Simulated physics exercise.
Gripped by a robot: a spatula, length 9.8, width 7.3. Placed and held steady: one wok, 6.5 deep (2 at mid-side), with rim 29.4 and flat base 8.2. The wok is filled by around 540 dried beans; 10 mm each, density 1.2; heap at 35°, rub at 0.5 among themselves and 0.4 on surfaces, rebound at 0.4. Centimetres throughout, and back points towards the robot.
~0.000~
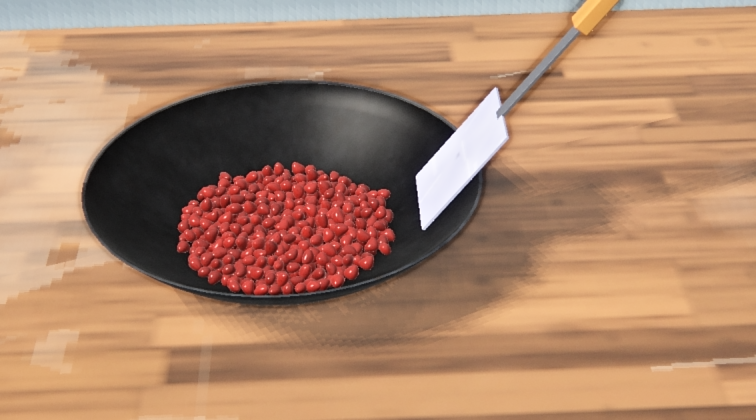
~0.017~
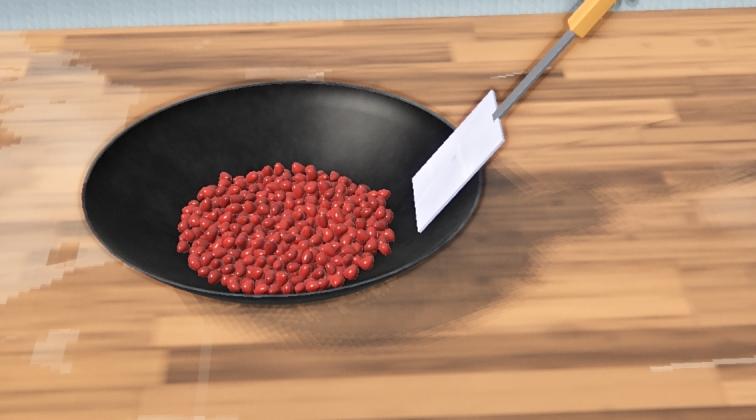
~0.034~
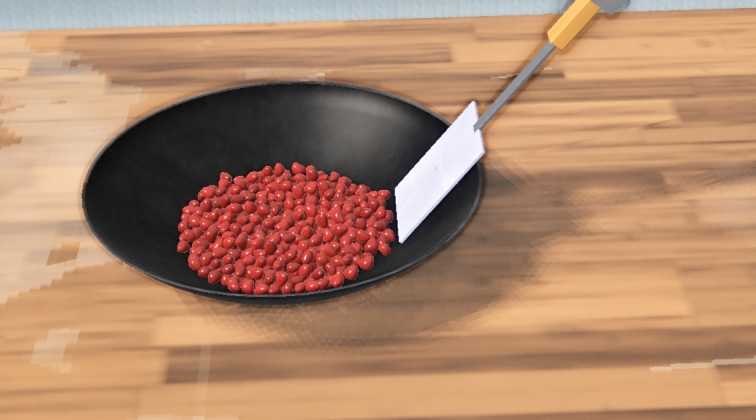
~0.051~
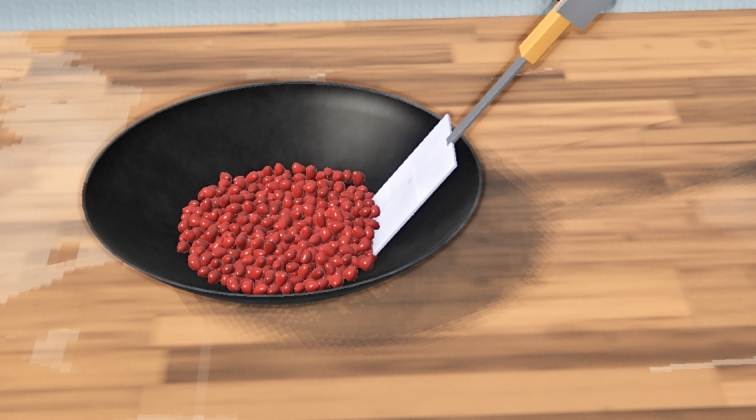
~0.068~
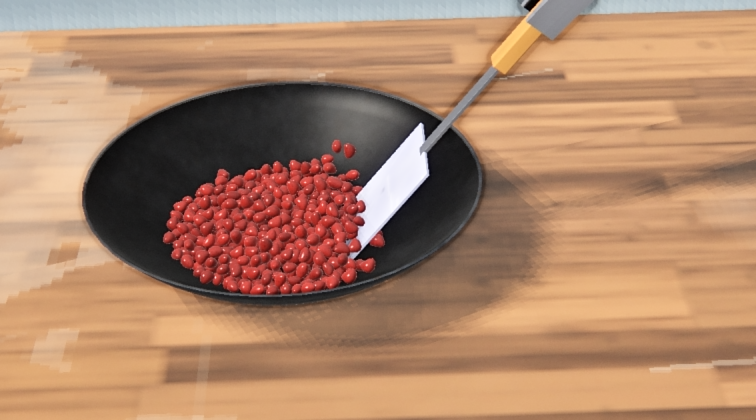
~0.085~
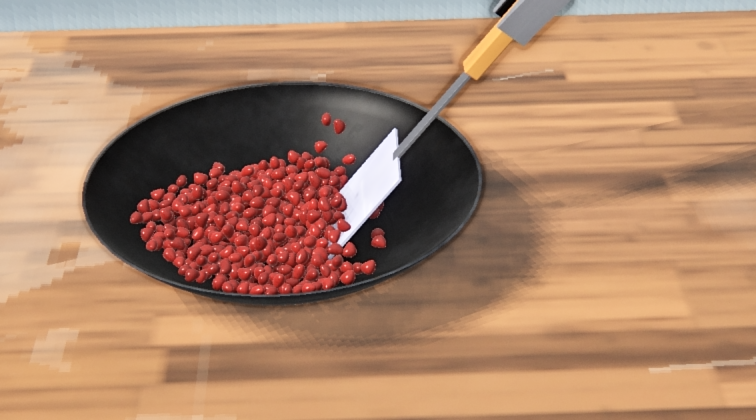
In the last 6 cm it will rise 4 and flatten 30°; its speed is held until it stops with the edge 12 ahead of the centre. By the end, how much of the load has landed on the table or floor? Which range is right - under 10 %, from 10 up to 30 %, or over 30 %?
Right range: Over 30 %.
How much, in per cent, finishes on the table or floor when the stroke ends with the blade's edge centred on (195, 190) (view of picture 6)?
About 15 per cent.
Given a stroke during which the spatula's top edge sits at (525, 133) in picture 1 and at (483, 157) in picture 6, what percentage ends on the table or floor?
It comes to something like 20 %, give or take.
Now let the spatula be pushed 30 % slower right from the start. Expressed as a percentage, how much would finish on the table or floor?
Estimate: Near 35 %.
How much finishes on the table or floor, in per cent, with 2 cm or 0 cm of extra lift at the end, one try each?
Try one gives about 50 in a hundred, try two about 50 in a hundred.
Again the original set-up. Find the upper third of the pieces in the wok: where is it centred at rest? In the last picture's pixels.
The centre sits close to (204, 212).
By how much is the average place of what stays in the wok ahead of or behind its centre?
It rests close to 3.0 centimetres ahead of centre.
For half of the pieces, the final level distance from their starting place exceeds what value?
About 13 cm.
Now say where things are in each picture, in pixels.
In the first picture, spatula top edge at (502, 112), sloping 52°; upper third of the load around (284, 220), from x 185 to 390, top at y 170; 542 in the wok.
In the second picture, spatula top edge at (498, 115), sloping 52°; upper third of the load around (284, 220), from x 185 to 390, top at y 170.
In the third picture, spatula top edge at (479, 126), sloping 52°; upper third of the load around (284, 220), from x 185 to 390, top at y 170.
In the fourth picture, spatula top edge at (452, 139), sloping 52°; upper third of the load around (285, 218), from x 185 to 375, top at y 170.
In the fifth picture, spatula top edge at (425, 148), sloping 52°; upper third of the load around (281, 216), from x 170 to 380, top at y 145.
In the sixth picture, spatula top edge at (398, 154), sloping 52°; upper third of the load around (258, 211), from x 135 to 380, top at y 120; 542 in the wok.
After 0.13 s, sloping 52°, highest piece 8 above the table; 540 in the wok, 2 on the blade or in flight.
After 0.17 s, sloping 45°, highest piece 11 above the table; 527 in the wok, 15 on the blade or in flight.
After 0.39 s, sloping 22°, highest piece 21 above the table; 292 in the wok, 125 on the table or floor, 125 on the blade or in flight.
After 1.44 s, sloping 22°, highest piece 4 above the table; 292 in the wok, 250 on the table or floor.
At rest, 292 in the wok, 250 on the table or floor. That is 46 % on the table or floor.
